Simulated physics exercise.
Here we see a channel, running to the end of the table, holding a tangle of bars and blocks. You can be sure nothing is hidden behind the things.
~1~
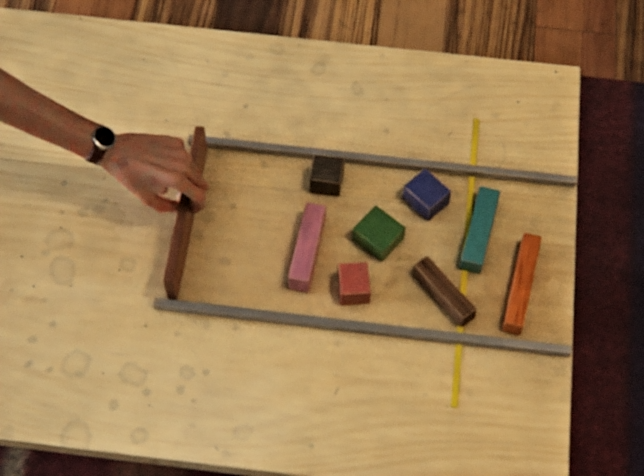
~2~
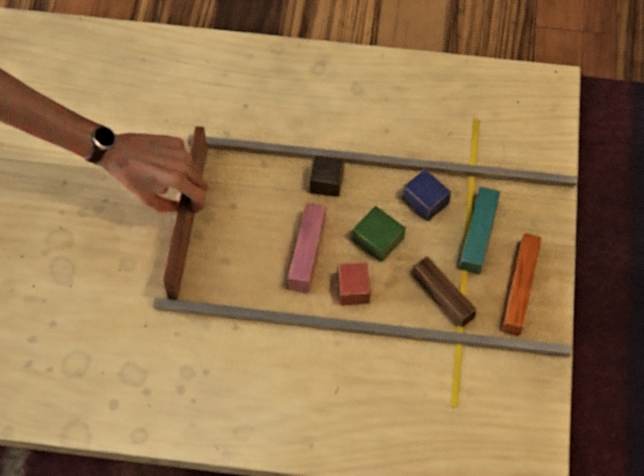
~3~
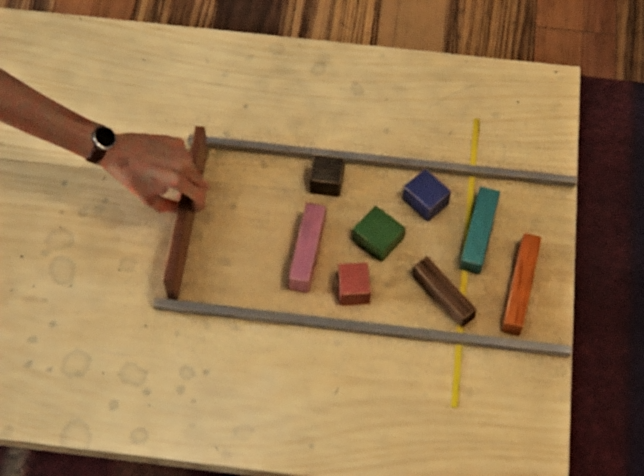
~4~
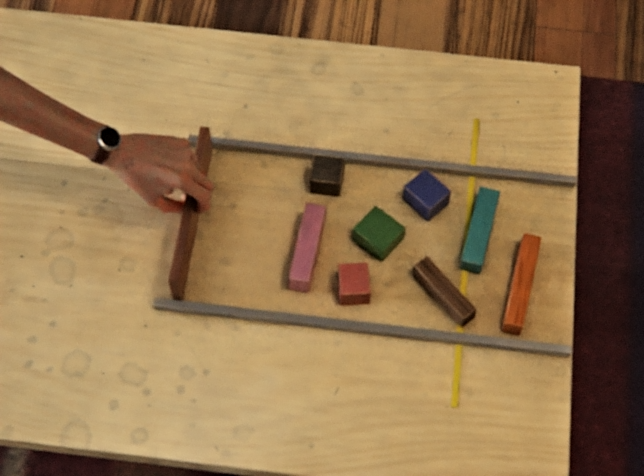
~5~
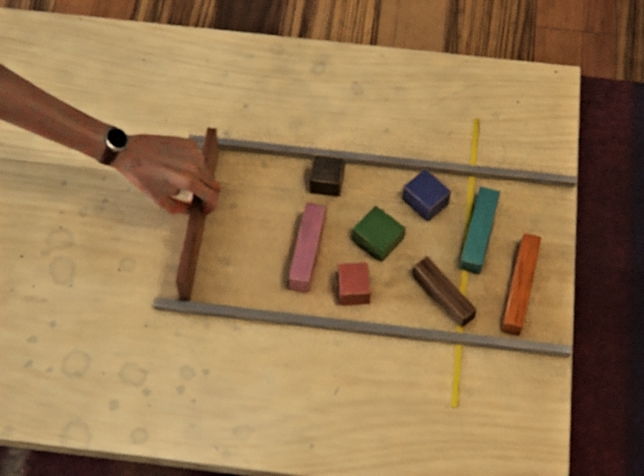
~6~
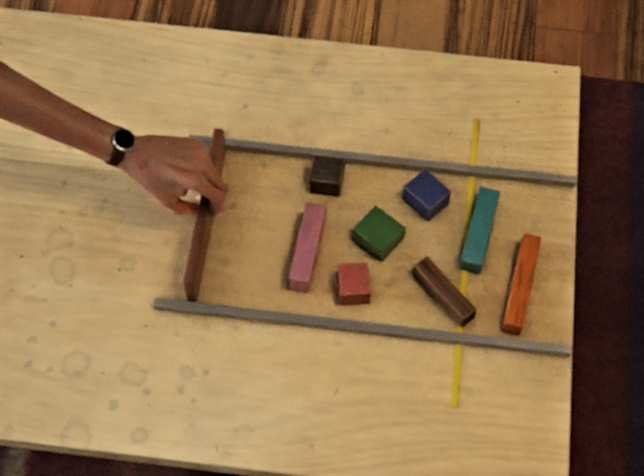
A hand wearing a watch held a brown board still at first, then slid it slightly to the right between two gray rails, while the colored bars and blocks ahead of it stayed put.
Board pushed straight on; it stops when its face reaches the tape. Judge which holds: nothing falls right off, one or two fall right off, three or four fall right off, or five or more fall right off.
Odds are the fallen group will be empty.
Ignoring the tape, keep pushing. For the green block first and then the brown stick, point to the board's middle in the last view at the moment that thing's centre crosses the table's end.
Near (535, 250) and (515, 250).
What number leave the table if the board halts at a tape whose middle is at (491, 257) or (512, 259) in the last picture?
Ending up on the floor: First try 1, second try 2.
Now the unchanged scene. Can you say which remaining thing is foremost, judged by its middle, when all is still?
The orange stick is the one.
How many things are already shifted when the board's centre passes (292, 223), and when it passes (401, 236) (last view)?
By the first moment it's 0, by the second it's 7.
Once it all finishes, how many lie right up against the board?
2 touch it.
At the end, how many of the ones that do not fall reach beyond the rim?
0 is the number.
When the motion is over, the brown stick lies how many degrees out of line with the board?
Roughly 20 degrees.
Early on, none off yet; orange stick at rest near (522, 283); turquoise bar at rest near (480, 230); brown stick at rest near (444, 292).
Finally, the number that fall off is zero.
